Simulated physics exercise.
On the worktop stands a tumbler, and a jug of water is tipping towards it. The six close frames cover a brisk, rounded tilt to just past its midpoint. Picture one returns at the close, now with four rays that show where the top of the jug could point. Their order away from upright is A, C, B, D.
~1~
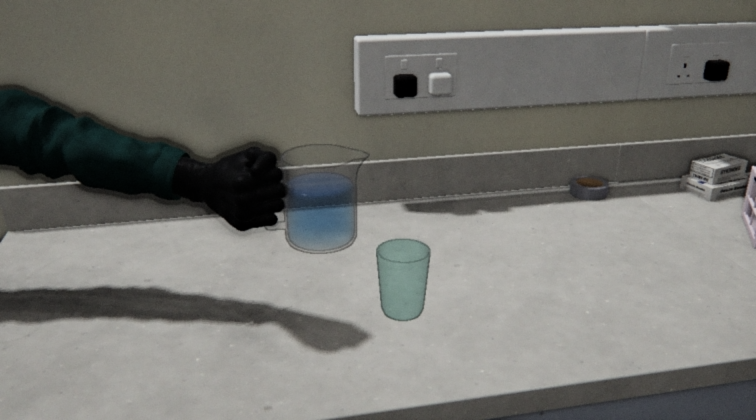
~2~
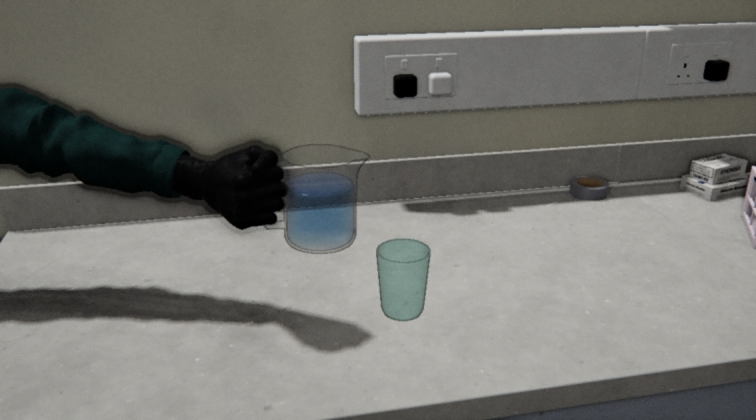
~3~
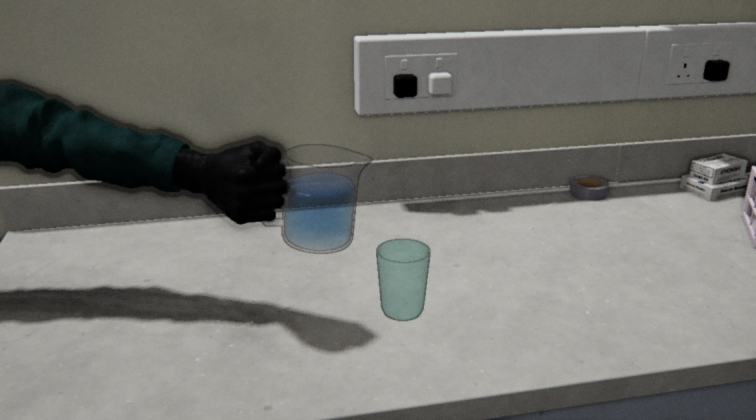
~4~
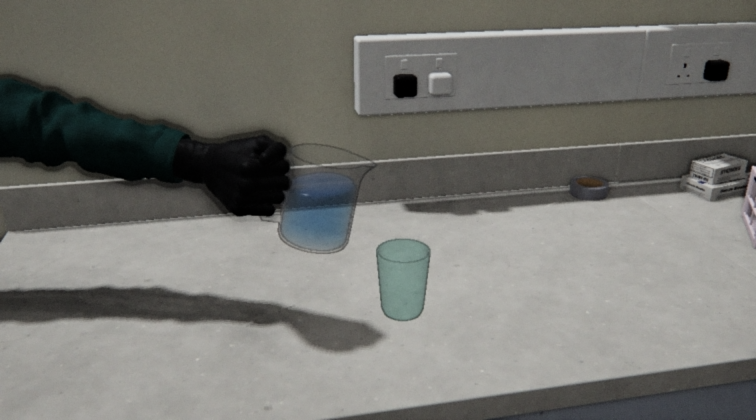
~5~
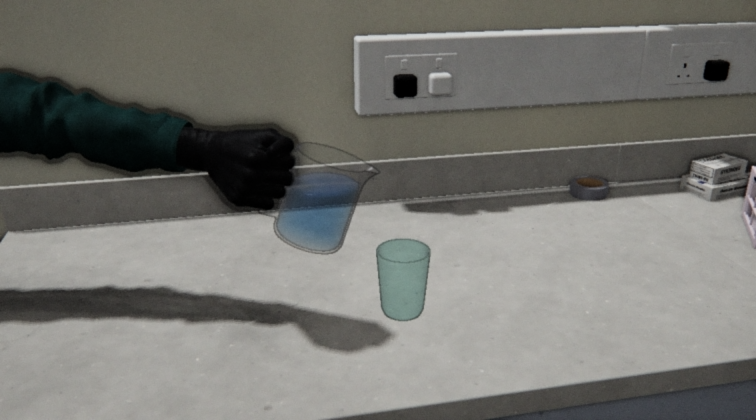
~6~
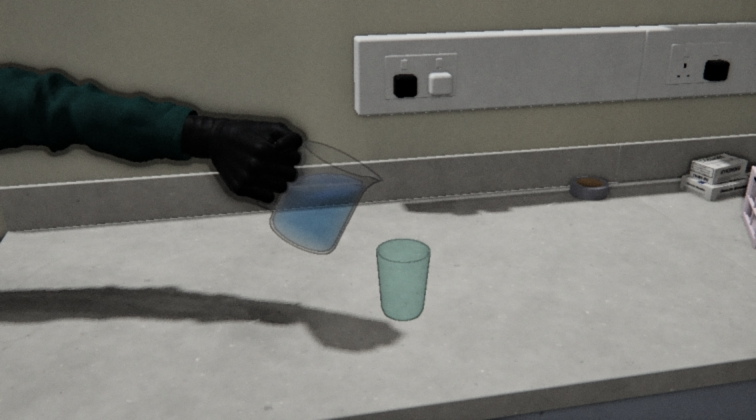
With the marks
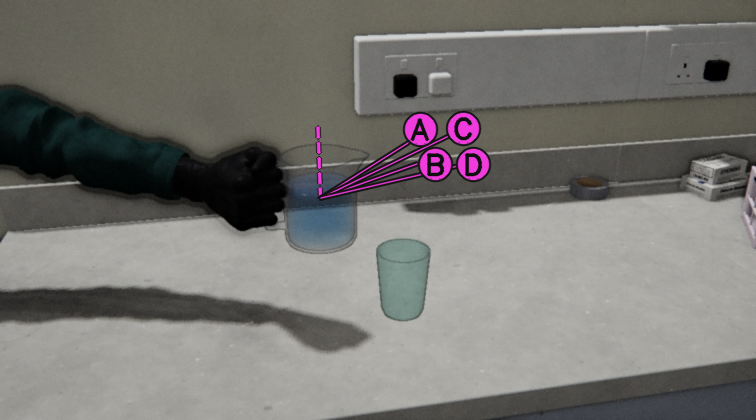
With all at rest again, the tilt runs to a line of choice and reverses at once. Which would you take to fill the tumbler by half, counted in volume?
A is best.
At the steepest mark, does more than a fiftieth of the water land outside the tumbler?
Yes.
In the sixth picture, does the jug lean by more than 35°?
No, it does not.
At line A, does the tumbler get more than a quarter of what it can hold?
Yes, it does.
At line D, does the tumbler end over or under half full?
Over half.
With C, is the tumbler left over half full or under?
Over.
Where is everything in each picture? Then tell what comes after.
Upright, lip at (368, 154); rim of the tumbler round (403, 250); nothing has left yet, in the first frame.
Upright, lip at (369, 155); nothing has left yet, in the second frame.
Tipped about 5°, lip at (372, 159); nothing has left yet, in the third frame.
Tipped about 11°, lip at (375, 164); nothing has left yet, in the fourth frame.
Tipped about 19°, lip at (379, 171); nothing has left yet, in the fifth frame.
Tipped about 27°, lip at (381, 179); nothing has left yet, in the sixth frame.
On the marked copy, A at (408, 142); B at (417, 163); C at (448, 136); D at (456, 166).
With A, the tumbler ends with about 52 % of what it can hold.
With B, the tumbler ends with about 82 % of what it can hold; 11 % of the water is spilt.
With C, the tumbler ends with about 74 % of what it can hold.
With D, the tumbler ends with about 88 % of what it can hold; 20 % of the water is spilt.
